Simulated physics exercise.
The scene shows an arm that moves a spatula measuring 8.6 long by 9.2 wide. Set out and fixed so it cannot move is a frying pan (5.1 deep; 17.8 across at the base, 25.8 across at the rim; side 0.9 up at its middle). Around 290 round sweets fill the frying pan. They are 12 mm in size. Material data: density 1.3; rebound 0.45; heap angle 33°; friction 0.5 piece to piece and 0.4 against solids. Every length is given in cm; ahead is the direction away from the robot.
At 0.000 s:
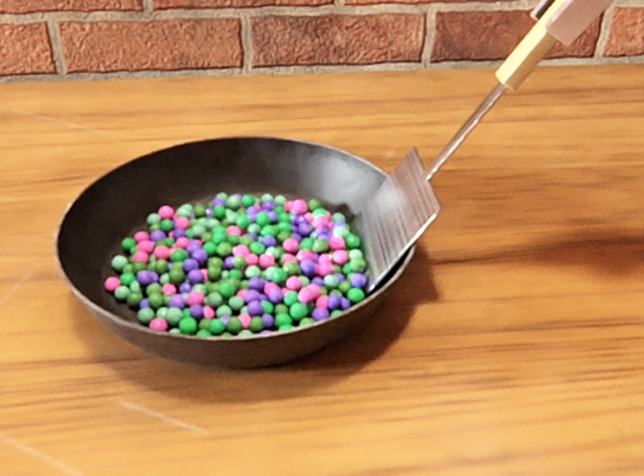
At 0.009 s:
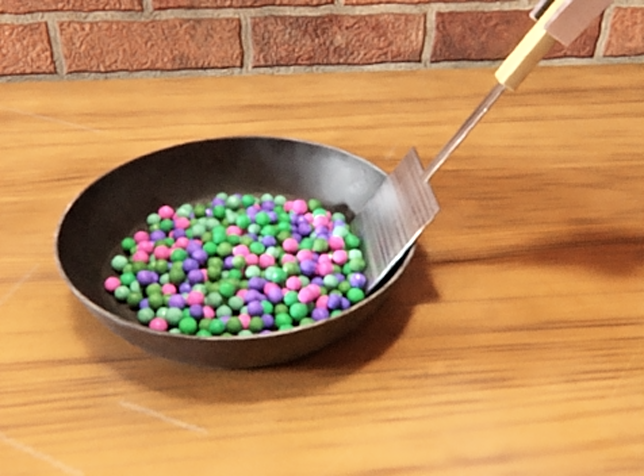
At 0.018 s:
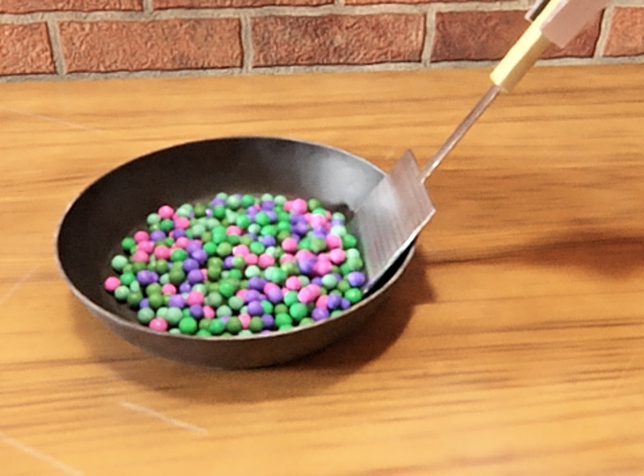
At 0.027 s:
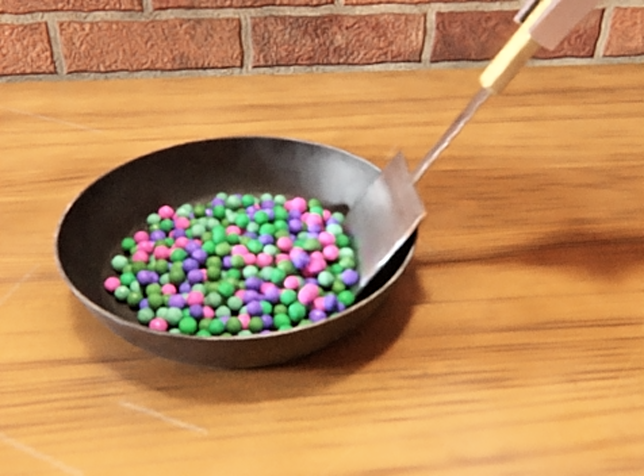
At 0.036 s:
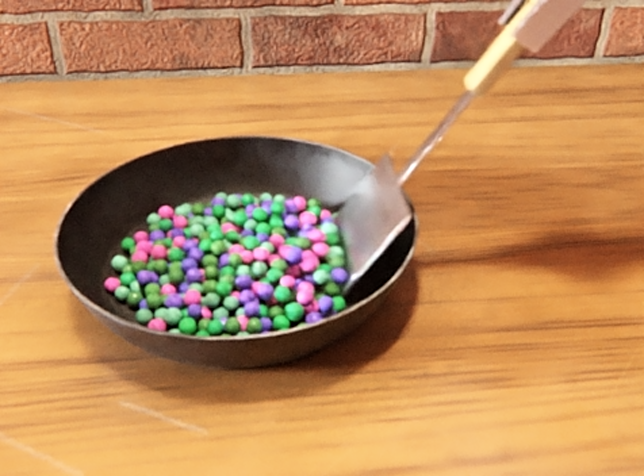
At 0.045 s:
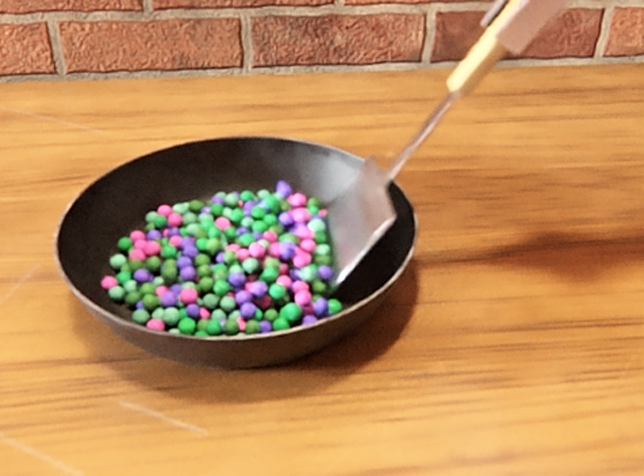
A metal spatula held by a robot arm rested at the right side of a dark frying pan, then slid left, pushing the green, pink and purple sweets nearest it slightly closer together.
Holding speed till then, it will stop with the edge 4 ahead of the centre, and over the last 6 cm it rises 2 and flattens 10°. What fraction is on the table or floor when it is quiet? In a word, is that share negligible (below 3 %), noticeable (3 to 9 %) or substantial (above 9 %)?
In a word, noticeable.
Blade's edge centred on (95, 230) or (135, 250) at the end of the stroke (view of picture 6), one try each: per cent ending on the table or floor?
45 % and 15 %.
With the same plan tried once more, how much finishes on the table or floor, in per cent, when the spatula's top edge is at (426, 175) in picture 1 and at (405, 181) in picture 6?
Roughly 0 %.
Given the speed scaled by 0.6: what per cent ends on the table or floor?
Estimate: Close to 0 %.
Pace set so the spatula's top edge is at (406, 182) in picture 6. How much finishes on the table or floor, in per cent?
0 %.
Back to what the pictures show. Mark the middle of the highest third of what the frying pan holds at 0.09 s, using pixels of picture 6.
About pixel (222, 246).
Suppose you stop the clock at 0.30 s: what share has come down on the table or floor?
Some 2 per cent of the load.
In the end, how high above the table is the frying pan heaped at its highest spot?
Some 5.0 cm above the table.
After 0.07 s, sloping 56°, highest piece 6 above the table; 289 in the frying pan.
After 0.09 s, sloping 53°, highest piece 8 above the table; 289 in the frying pan.
After 0.30 s, sloping 46°, highest piece 6 above the table; 273 in the frying pan, 8 on the table or floor, 8 on the blade or in flight.
After 1.35 s, sloping 46°, highest piece 5 above the table; 273 in the frying pan, 16 on the table or floor.
At rest, 273 in the frying pan, 16 on the table or floor. That is 6 % on the table or floor.
